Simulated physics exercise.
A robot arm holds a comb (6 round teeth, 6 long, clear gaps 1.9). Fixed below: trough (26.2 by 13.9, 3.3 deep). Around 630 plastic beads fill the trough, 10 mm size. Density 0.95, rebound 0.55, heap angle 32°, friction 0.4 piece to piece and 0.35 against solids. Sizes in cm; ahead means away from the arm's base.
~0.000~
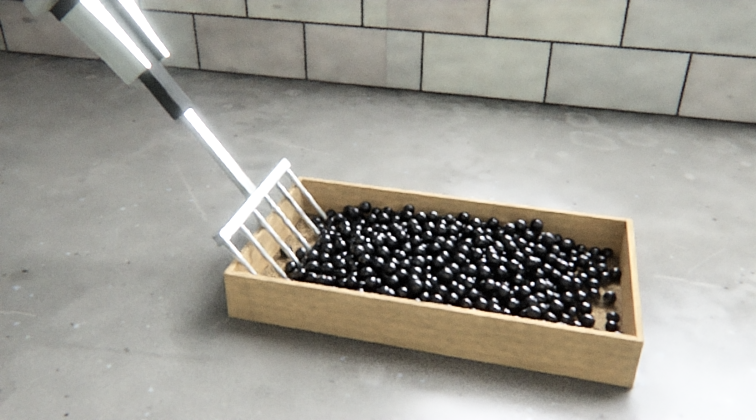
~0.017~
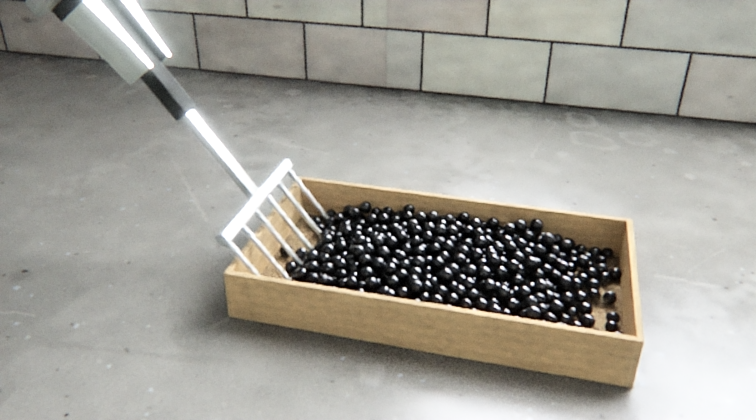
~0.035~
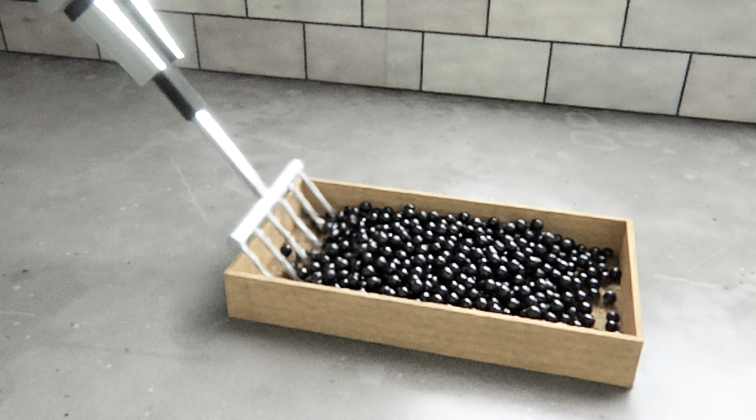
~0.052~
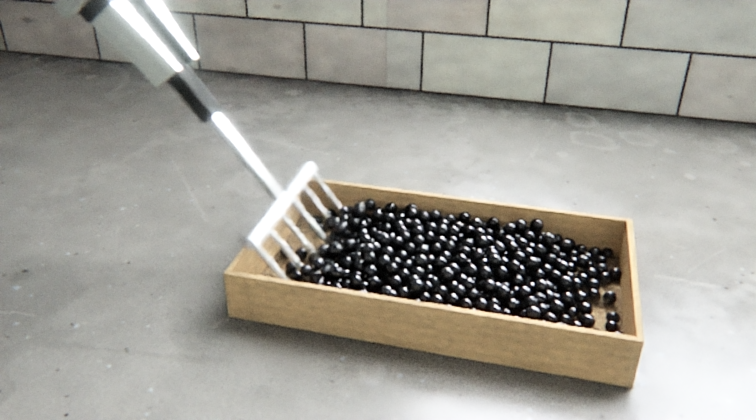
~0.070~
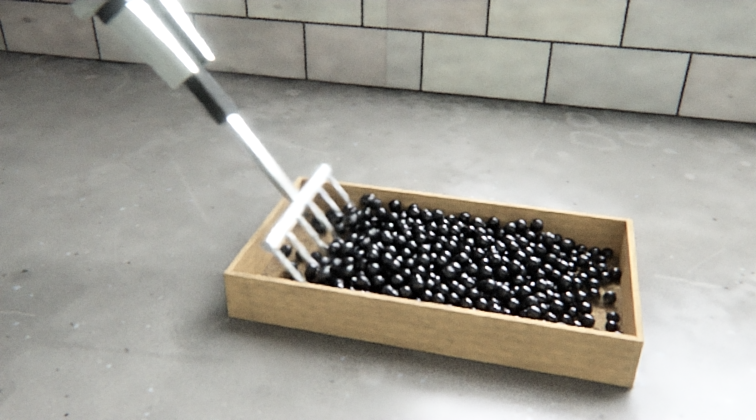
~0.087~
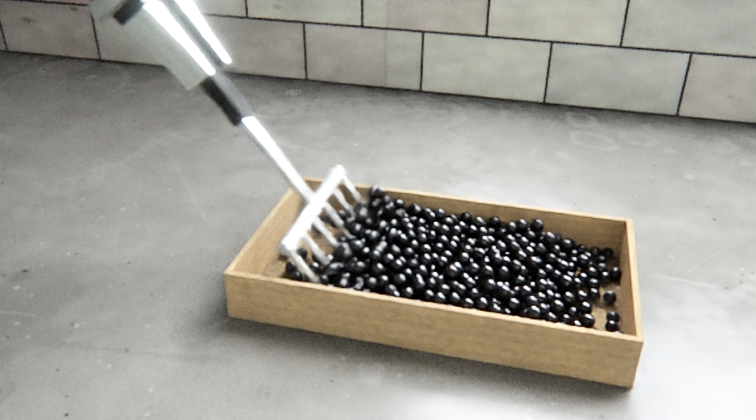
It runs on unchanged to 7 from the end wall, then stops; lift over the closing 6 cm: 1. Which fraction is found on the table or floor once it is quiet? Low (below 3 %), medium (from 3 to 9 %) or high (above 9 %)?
On the table or floor the share is medium, from 3 to 9 %.
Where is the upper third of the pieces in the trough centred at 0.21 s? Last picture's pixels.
Around (476, 251).
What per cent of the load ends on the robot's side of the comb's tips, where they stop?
About 40 per cent.
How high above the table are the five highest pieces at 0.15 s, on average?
Roughly 6 cm.
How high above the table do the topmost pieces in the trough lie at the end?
Roughly 4.5 cm.
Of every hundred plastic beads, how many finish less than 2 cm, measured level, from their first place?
Roughly 20 per cent.
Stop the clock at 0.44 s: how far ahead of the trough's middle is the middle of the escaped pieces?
Roughly 14 cm.
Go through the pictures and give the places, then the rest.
In the first picture, comb bar at (255, 198), sloping 52°; upper third of the load around (441, 258), from x 275 to 615, top at y 210; 628 in the trough.
In the second picture, comb bar at (257, 198), sloping 52°; upper third of the load around (441, 258), from x 275 to 615, top at y 210.
In the third picture, comb bar at (268, 200), sloping 52°; upper third of the load around (434, 255), from x 275 to 615, top at y 205.
In the fourth picture, comb bar at (283, 202), sloping 52°; upper third of the load around (425, 257), from x 275 to 615, top at y 205.
In the fifth picture, comb bar at (299, 204), sloping 52°; upper third of the load around (424, 256), from x 275 to 615, top at y 200.
In the sixth picture, comb bar at (315, 206), sloping 52°; upper third of the load around (419, 253), from x 275 to 615, top at y 190; 628 in the trough.
After 0.15 s, sloping 52°, highest piece 6 above the table; 627 in the trough, 1 in flight or on the tool.
After 0.21 s, sloping 52°, highest piece 7 above the table; 625 in the trough, 3 in flight or on the tool.
After 0.44 s, sloping 52°, highest piece 11 above the table; 599 in the trough, 20 on the table or floor, 9 in flight or on the tool.
After 1.14 s, sloping 52°, highest piece 4 above the table; 598 in the trough, 30 on the table or floor.
At rest, 598 in the trough, 30 on the table or floor. That is 5 % on the table or floor.
